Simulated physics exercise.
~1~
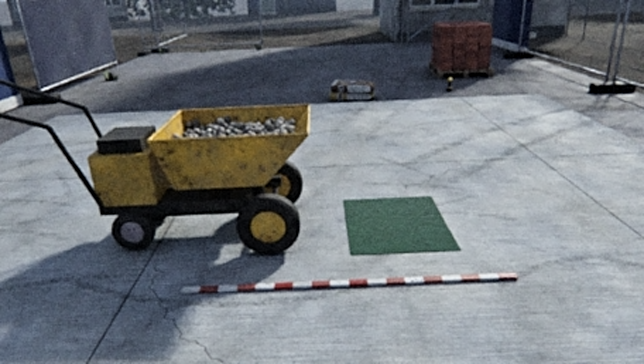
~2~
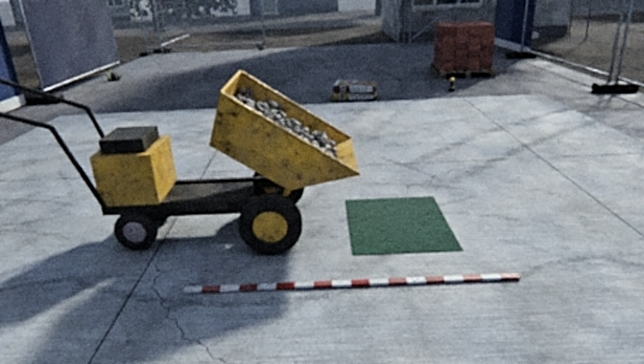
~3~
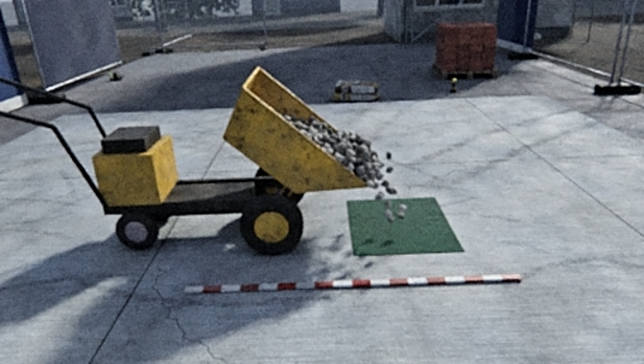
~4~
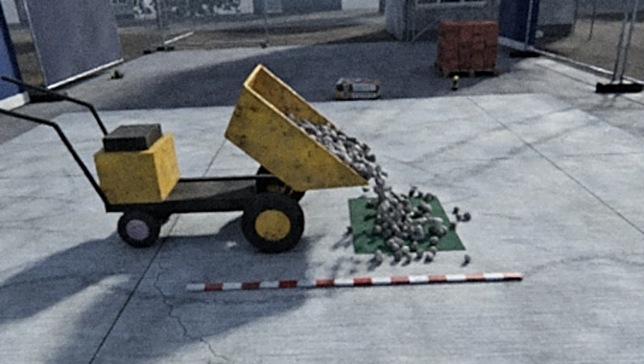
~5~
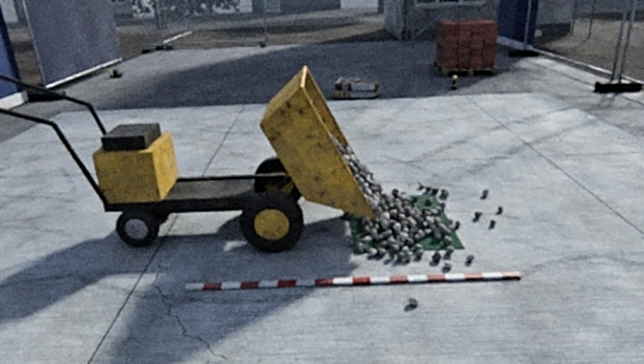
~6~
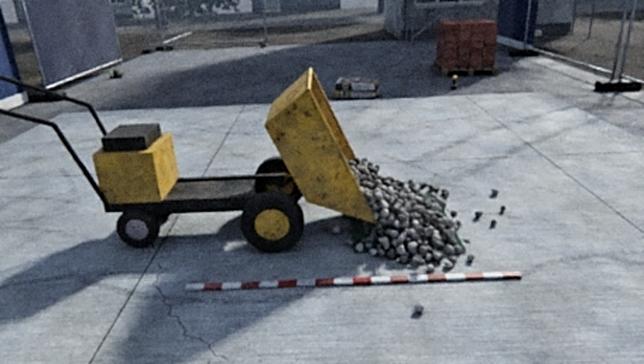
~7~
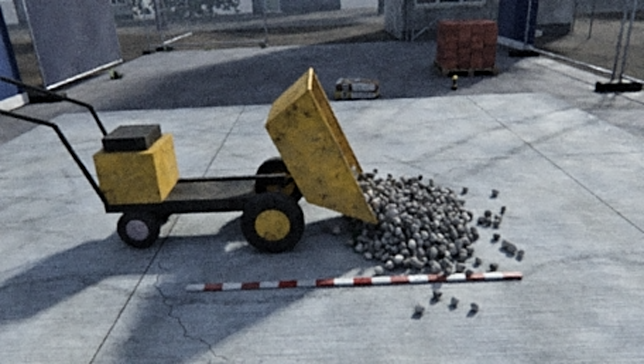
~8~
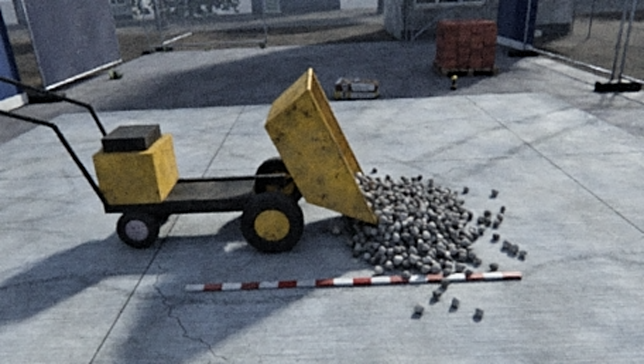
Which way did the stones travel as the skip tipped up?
The stones slid to the right, pouring down out of the skip and spreading over the ground.
